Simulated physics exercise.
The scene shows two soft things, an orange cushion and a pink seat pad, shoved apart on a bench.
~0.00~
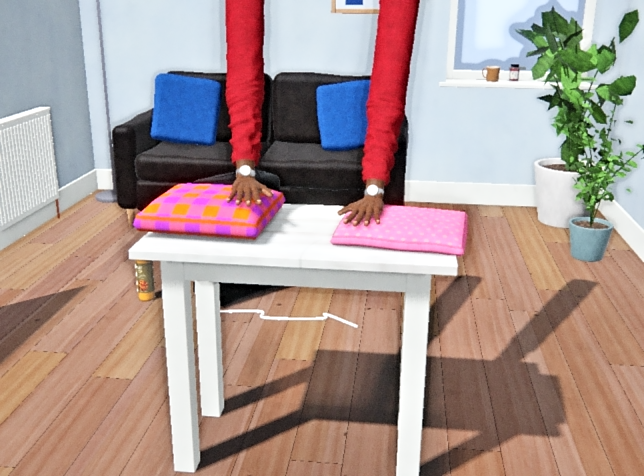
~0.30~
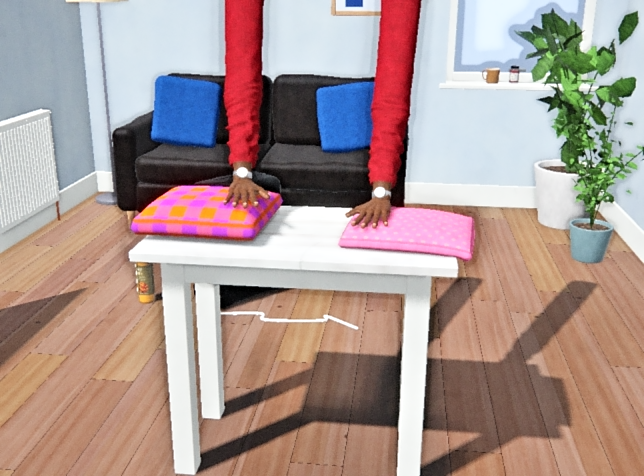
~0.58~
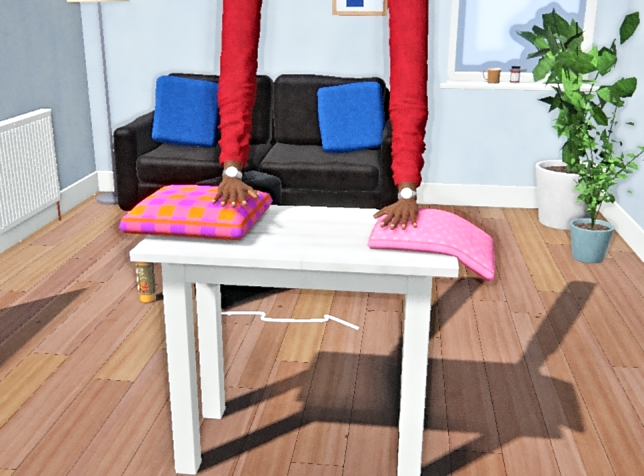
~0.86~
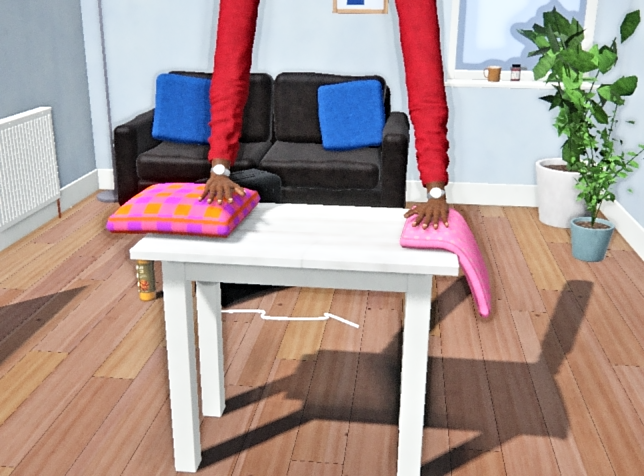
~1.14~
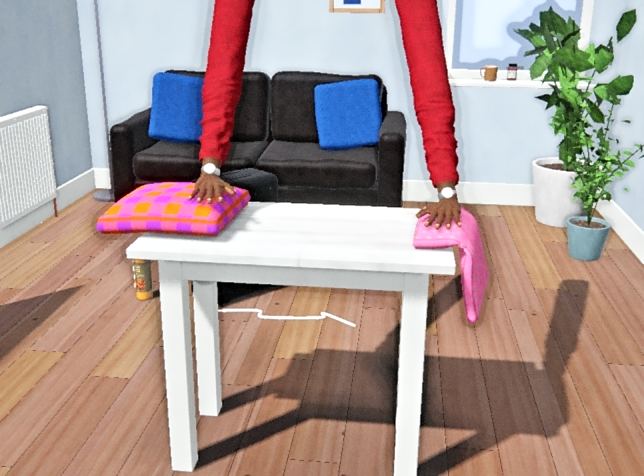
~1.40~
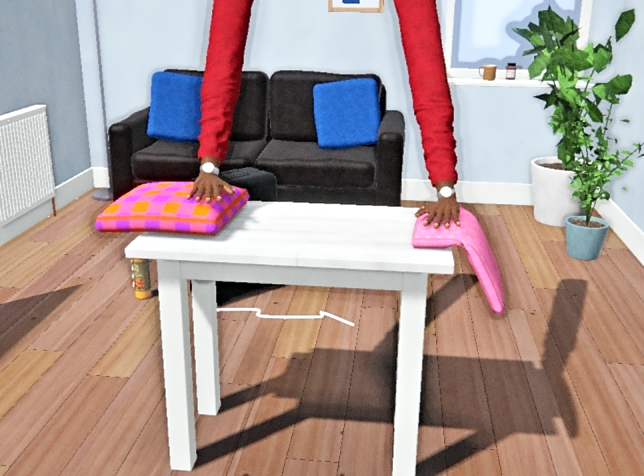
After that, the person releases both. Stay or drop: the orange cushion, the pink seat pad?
In the end I'd say the orange cushion ends up still on it; I'd say the pink seat pad ends up off it.
Around 1.80 s, cushion at rest; seat pad falling near (473, 362).
Around 2.08 s, cushion at rest; seat pad on the floor near (497, 454).
Finally, cushion at rest; seat pad on the floor near (501, 454). The orange cushion remains on top and the pink seat pad goes down.
